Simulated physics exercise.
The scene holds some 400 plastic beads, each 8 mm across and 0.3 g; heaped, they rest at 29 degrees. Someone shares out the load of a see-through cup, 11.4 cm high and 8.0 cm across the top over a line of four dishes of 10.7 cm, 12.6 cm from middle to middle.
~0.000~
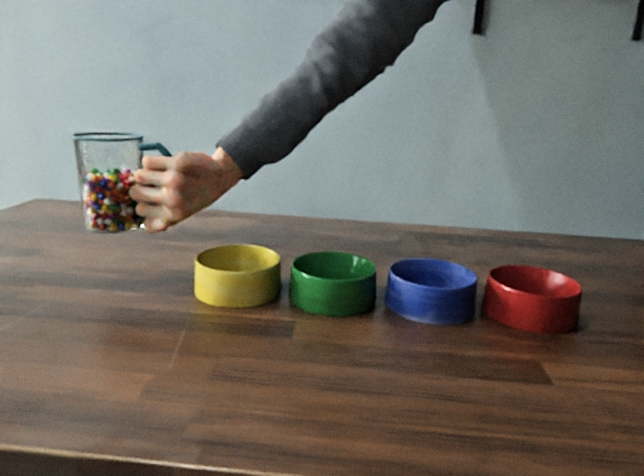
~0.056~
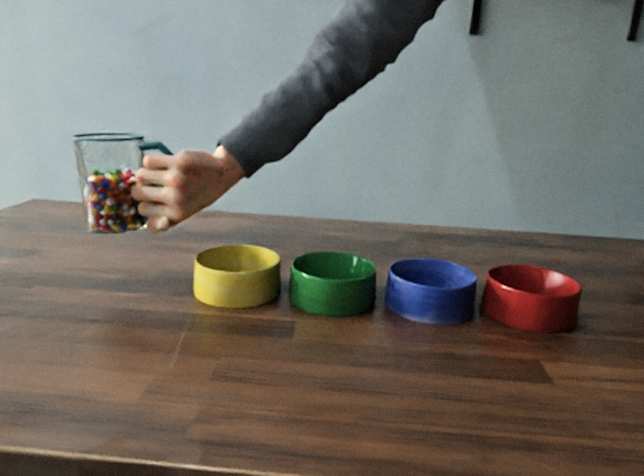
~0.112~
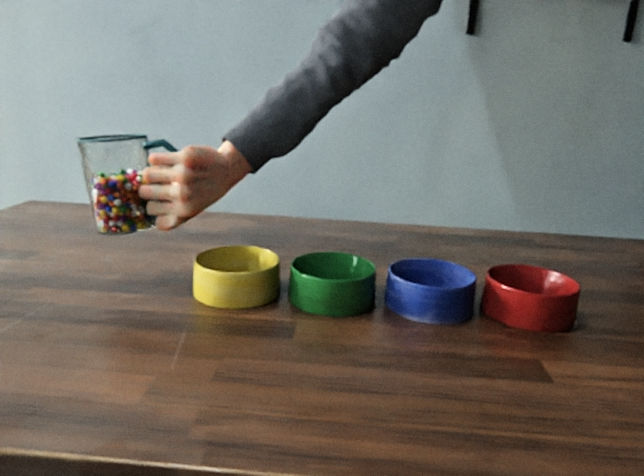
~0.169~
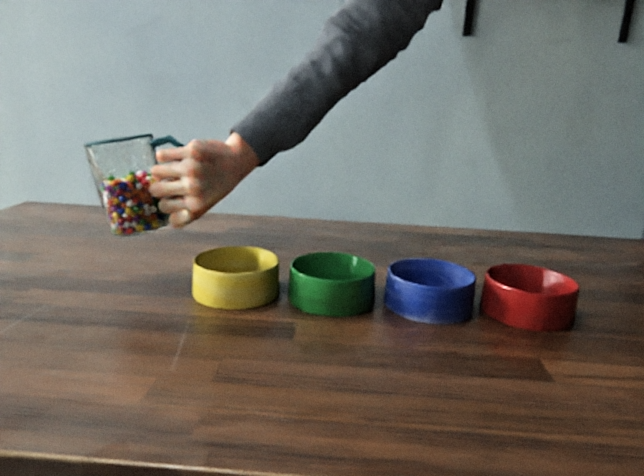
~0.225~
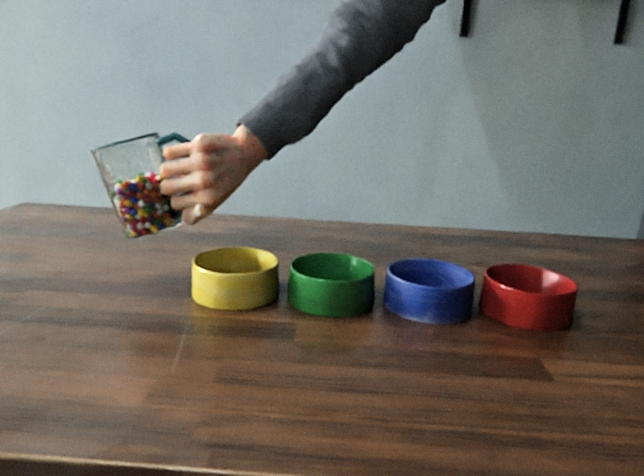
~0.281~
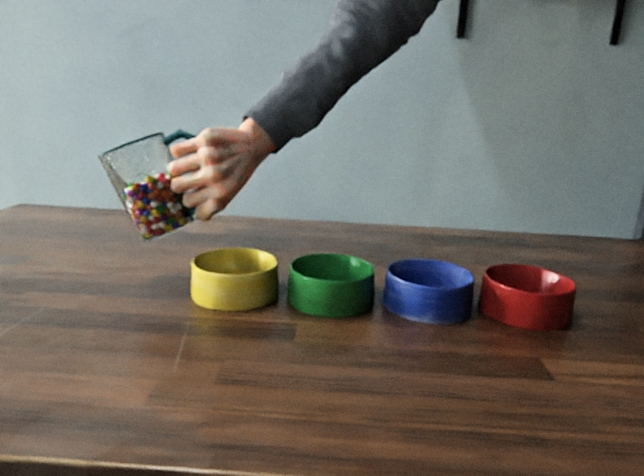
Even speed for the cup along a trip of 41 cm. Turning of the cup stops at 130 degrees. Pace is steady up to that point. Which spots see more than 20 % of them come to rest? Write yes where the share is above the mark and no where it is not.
Red dish: No, blue dish: No, green dish: Yes, yellow dish: No, counter: No.
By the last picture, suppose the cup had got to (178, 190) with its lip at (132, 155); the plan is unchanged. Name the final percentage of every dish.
Dish by dish: Red 0 percent, blue 30 percent, green 30 percent, yellow 0 percent.
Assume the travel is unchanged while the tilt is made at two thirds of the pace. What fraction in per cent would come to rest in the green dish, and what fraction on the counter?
Result: Green dish 20, counter 50.
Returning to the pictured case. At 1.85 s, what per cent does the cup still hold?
0 per cent.
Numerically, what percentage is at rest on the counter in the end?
Around 10 percent, I'd guess.
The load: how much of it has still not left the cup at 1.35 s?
Load share: Near 40 percent.
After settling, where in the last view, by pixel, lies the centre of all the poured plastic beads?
My guess is close to (331, 287).
After 0.92 s, tilt 86 degrees; cup holds 100 %.
After 1.35 s, tilt 128 degrees; cup holds 40 %, green 45 %.
After 1.85 s, tilt 130 degrees; cup holds 0 %, green 85 %.
At rest (2.2 s), red 0 %, blue 0 %, green 85 %, yellow 5 %, counter 10 %.
